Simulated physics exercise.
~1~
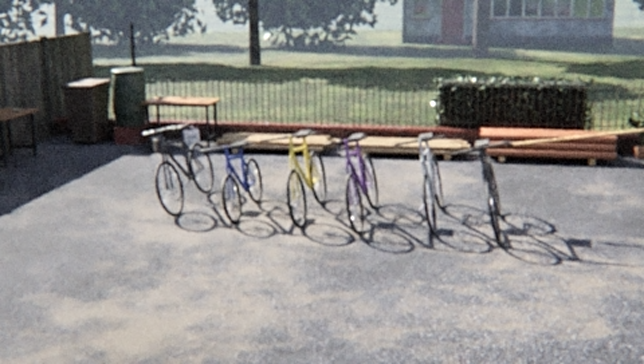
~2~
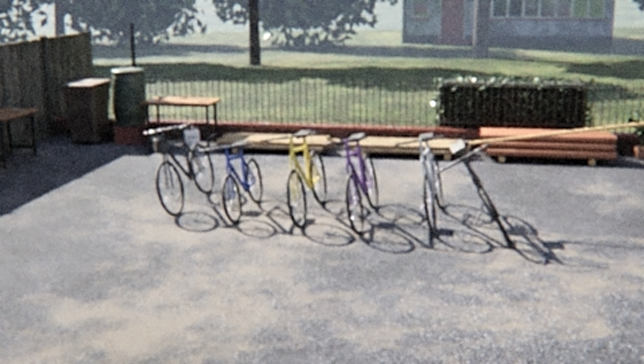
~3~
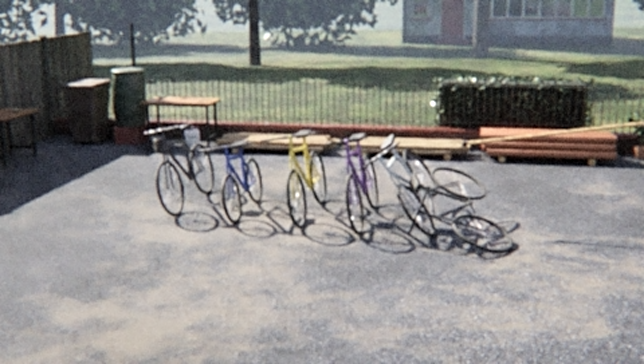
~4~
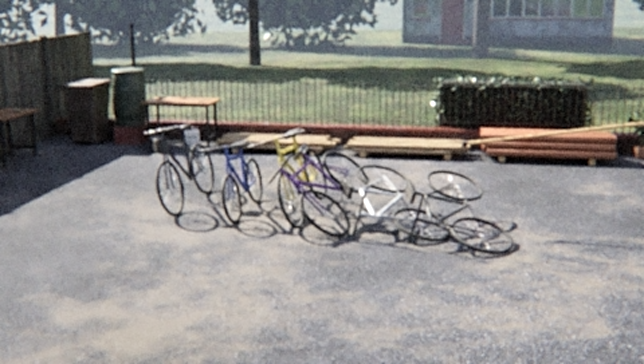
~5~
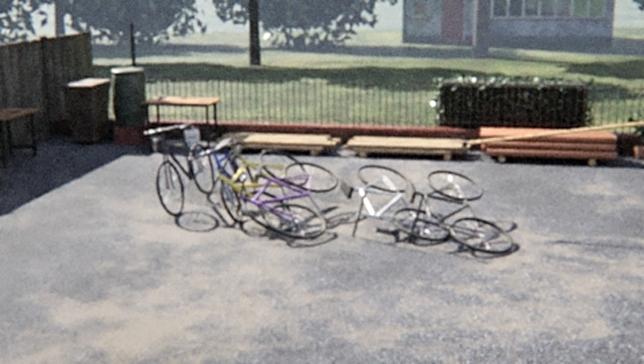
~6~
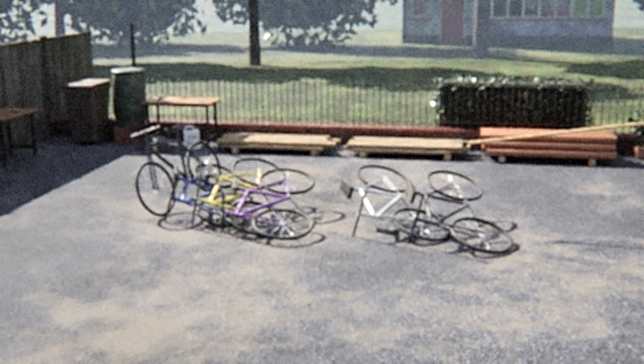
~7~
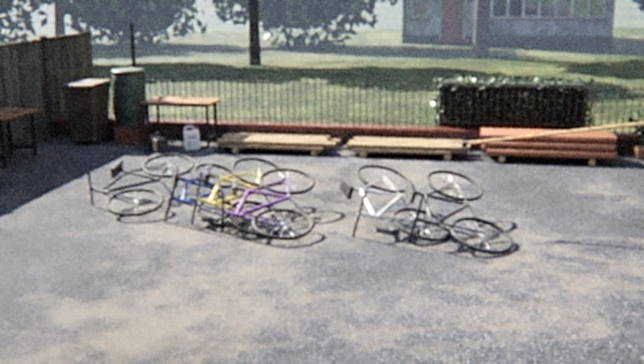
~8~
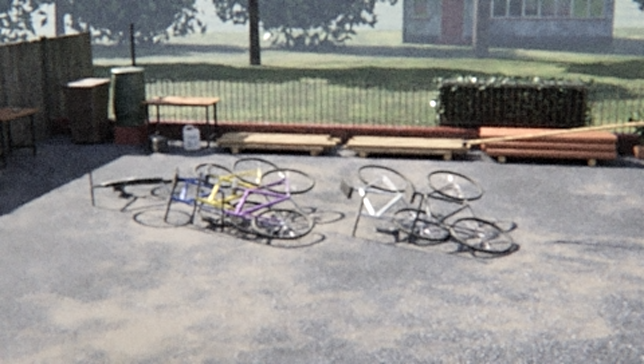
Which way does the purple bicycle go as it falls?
The purple bicycle tips over toward the left, moving to the left and coming down against the yellow one.
